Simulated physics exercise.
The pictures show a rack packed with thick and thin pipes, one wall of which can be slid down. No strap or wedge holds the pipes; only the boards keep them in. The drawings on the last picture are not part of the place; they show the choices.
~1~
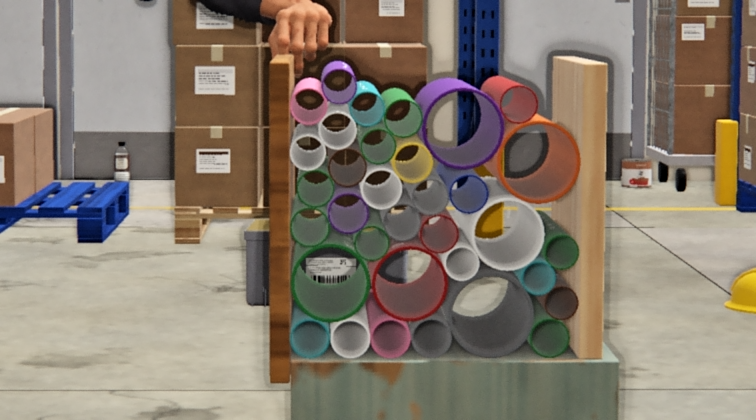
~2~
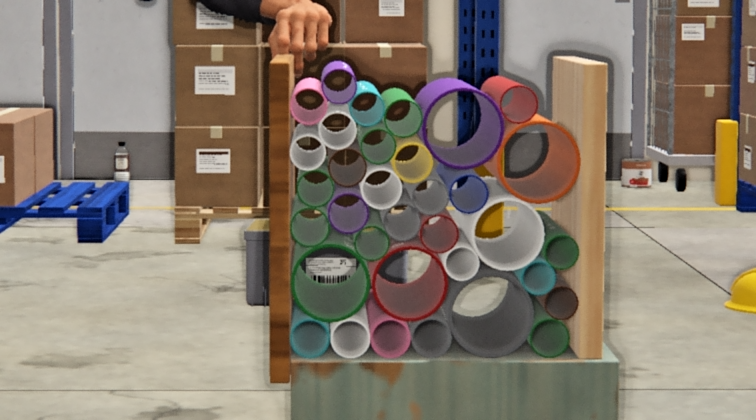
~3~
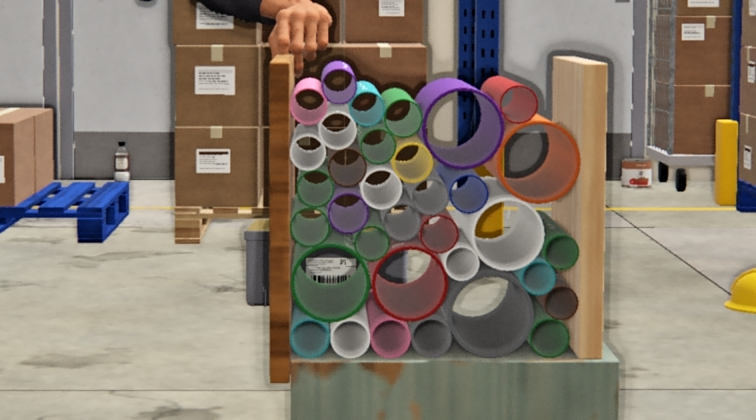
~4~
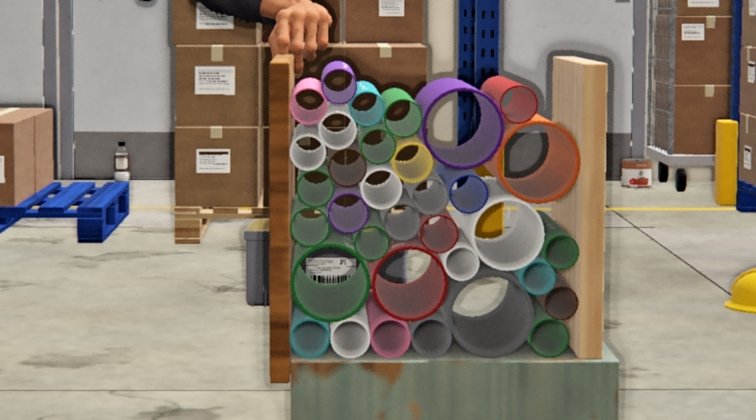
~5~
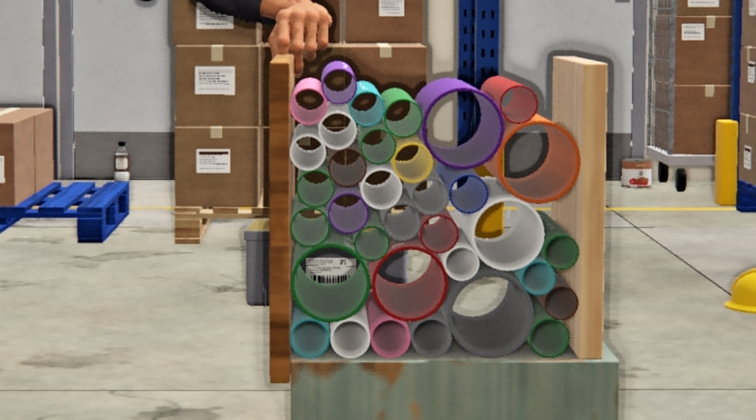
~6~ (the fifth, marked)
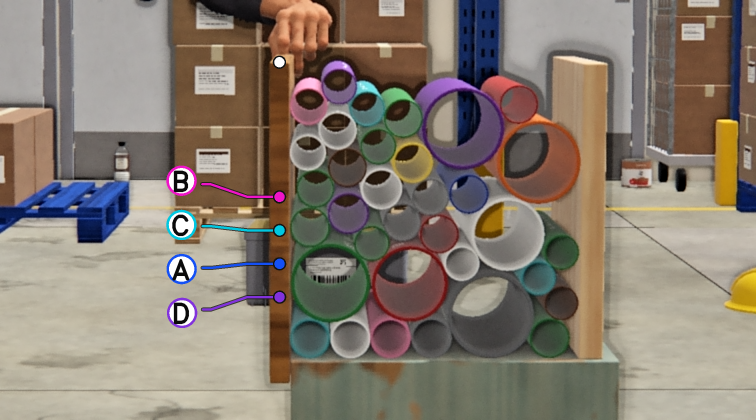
A hand resting at the left board of a rack packed with colourful thick and thin pipes, everything staying still.
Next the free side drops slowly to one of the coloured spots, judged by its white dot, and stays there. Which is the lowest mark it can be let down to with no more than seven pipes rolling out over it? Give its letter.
Stop at B.
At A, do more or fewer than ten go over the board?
At A, more than ten.
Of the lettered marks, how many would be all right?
One of them.
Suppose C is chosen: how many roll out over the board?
At C the number is nine.
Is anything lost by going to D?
At D: Yes.
On the copy, A at (280, 264); B at (279, 197); C at (279, 230); D at (280, 297); the white dot at (279, 62).
On B. First, top of the board (290, 125).
Then, top of the board (290, 195).
Finally, top of the board (290, 196), five out over the board.
By contrast, A more than seven out over the board; C more than seven out over the board; D more than seven out over the board.
